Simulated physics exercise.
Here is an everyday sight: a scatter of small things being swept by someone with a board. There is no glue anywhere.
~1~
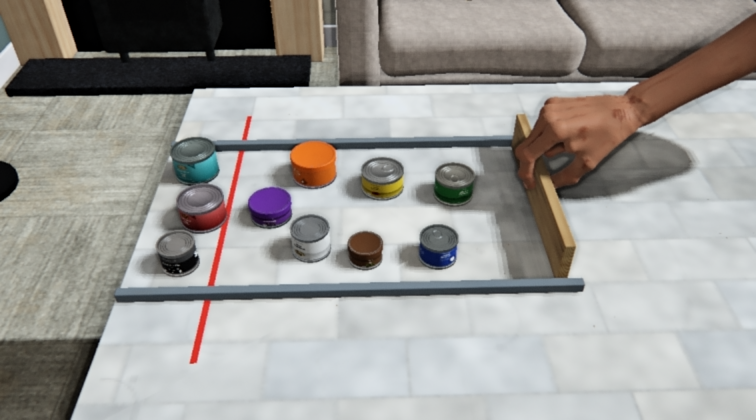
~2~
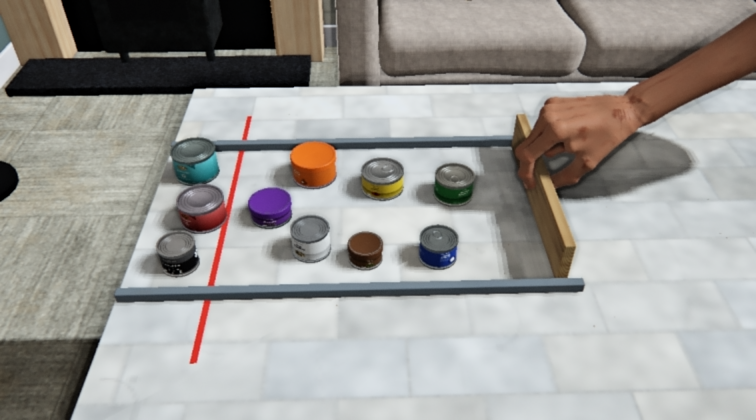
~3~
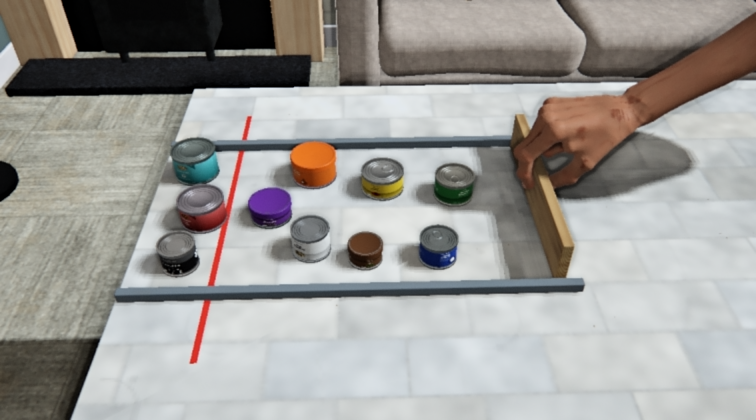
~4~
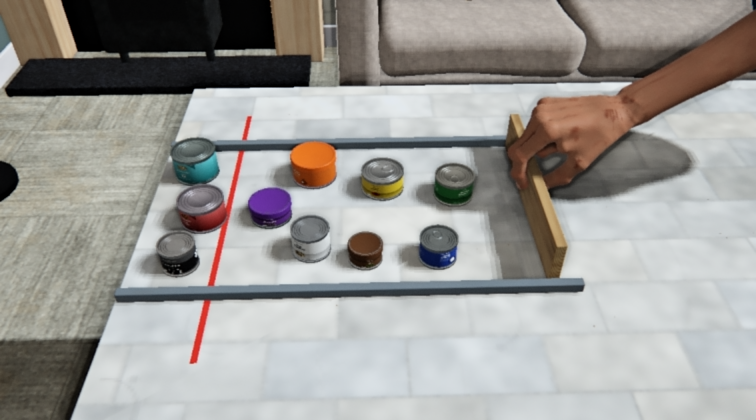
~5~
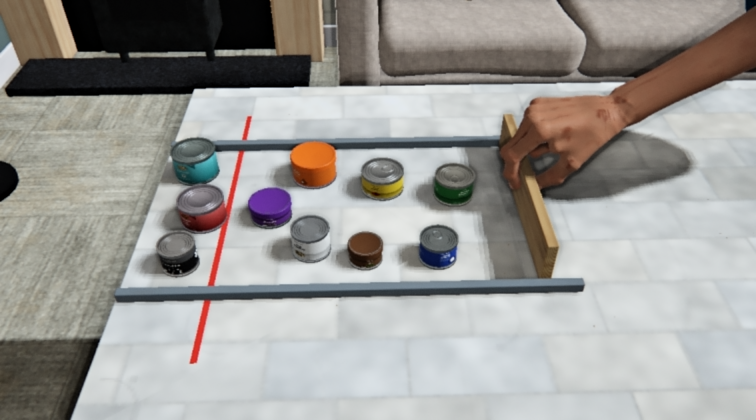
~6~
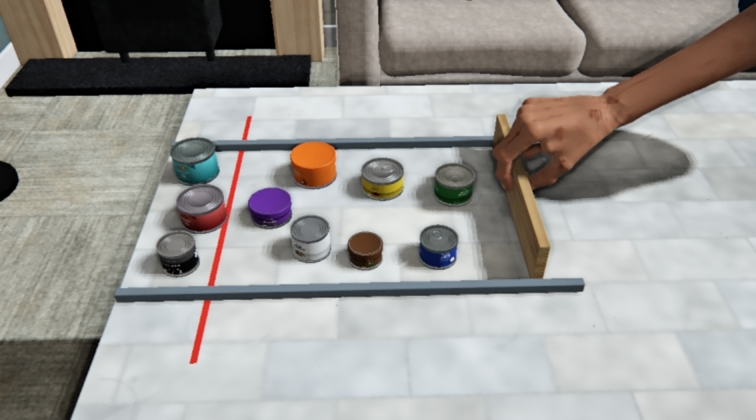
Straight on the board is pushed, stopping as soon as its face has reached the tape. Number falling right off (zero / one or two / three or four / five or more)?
One or two.
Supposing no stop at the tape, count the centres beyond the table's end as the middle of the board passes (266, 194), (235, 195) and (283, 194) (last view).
In order of the places given, that's 0, 1 and 0.
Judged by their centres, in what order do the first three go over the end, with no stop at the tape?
Order, earliest first: Red pot, turquoise pot, purple pot.
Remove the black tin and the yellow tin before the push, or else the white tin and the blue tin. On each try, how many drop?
The first removal gives 1, the second gives 0.
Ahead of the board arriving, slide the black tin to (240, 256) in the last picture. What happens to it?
From that start the object is safe.
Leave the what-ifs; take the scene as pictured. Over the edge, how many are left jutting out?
The total here is 1.
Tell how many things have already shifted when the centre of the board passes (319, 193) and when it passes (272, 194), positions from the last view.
At the one place 7, at the other 8.
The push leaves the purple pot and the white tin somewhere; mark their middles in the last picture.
Purple pot: About (168, 221); white tin: About (201, 230).
Soon after, none off yet; turquoise pot at rest near (195, 161); black tin at rest near (178, 254); red pot at rest near (202, 209).
In the end, the number that fall off is one or two; gone, red pot.
